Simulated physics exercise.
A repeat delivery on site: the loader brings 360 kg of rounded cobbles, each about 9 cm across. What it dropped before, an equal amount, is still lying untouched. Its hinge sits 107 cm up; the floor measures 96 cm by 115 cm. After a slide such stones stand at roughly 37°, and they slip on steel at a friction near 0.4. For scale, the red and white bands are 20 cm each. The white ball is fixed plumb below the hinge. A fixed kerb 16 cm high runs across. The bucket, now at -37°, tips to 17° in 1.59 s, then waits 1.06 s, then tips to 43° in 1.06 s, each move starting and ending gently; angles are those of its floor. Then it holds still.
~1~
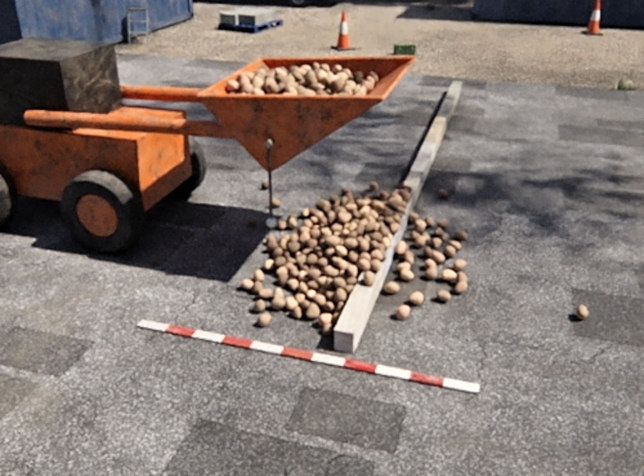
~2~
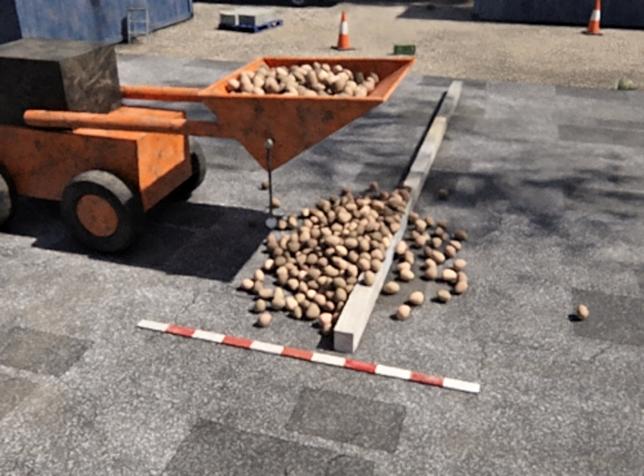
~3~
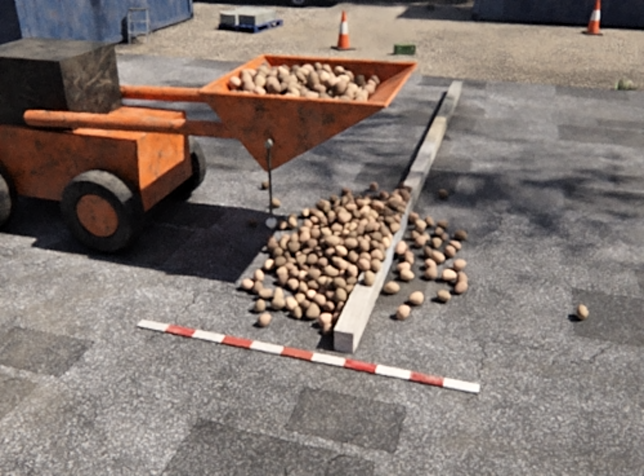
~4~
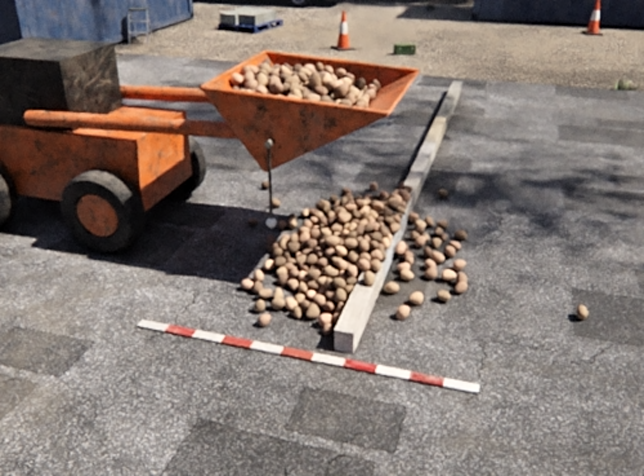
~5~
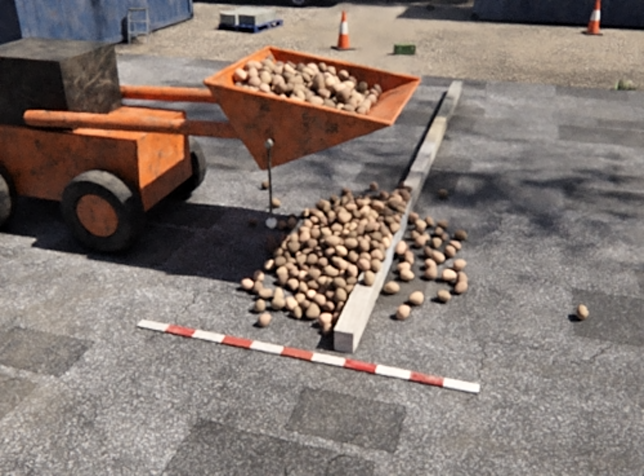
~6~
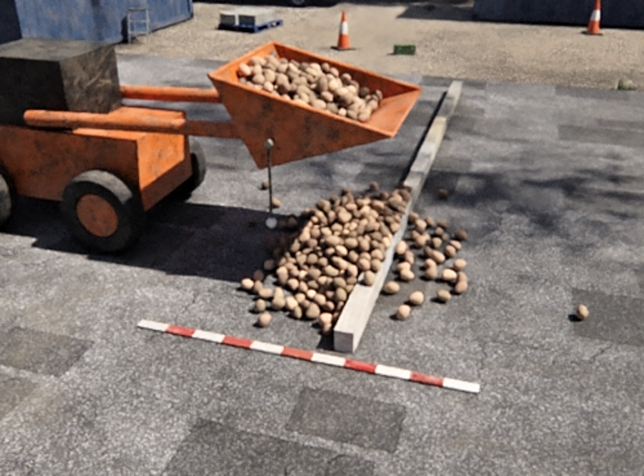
An orange loader's bucket, full of brown rounded cobbles, stands at the left of a sunlit grey paved yard, viewed from above by a still camera. Below it, a cobble pile lies against a long pale kerb, with a few stones beyond, a red-and-white striped strip in front and orange cones behind. The bucket slowly tilts rightward, its front lip lowering and back edge rising, while the pile stays still.
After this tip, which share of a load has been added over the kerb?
About 85 per cent.
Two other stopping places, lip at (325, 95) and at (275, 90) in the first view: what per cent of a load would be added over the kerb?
About 35 and 0 per cent.
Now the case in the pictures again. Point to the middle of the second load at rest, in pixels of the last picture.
Their middle is at about (423, 251).
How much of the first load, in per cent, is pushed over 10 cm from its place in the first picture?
About 5 per cent.
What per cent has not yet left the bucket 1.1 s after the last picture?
Roughly 95 per cent is still inside.
Then, 0.6 s after the last picture the floor is at 8°; in per cent of one load, 100 in the bucket, 92 on this side of the kerb, 8 over the kerb; the foremost stones are at (470, 273).
Then, 1.1 s after the last picture the floor is at 17°; in per cent of one load, 94 in the bucket, 94 on this side of the kerb, 11 over the kerb; the foremost stones are at (470, 273).
Then, 3.6 s after the last picture the floor is at 43°; in per cent of one load, 0 in the bucket, 107 on this side of the kerb, 93 over the kerb; the foremost stones are at (548, 280).
Then, 6.2 s after the last picture the floor is at 43°; in per cent of one load, 0 in the bucket, 107 on this side of the kerb, 93 over the kerb; the foremost stones are at (548, 280). Net gain over the kerb, 85.
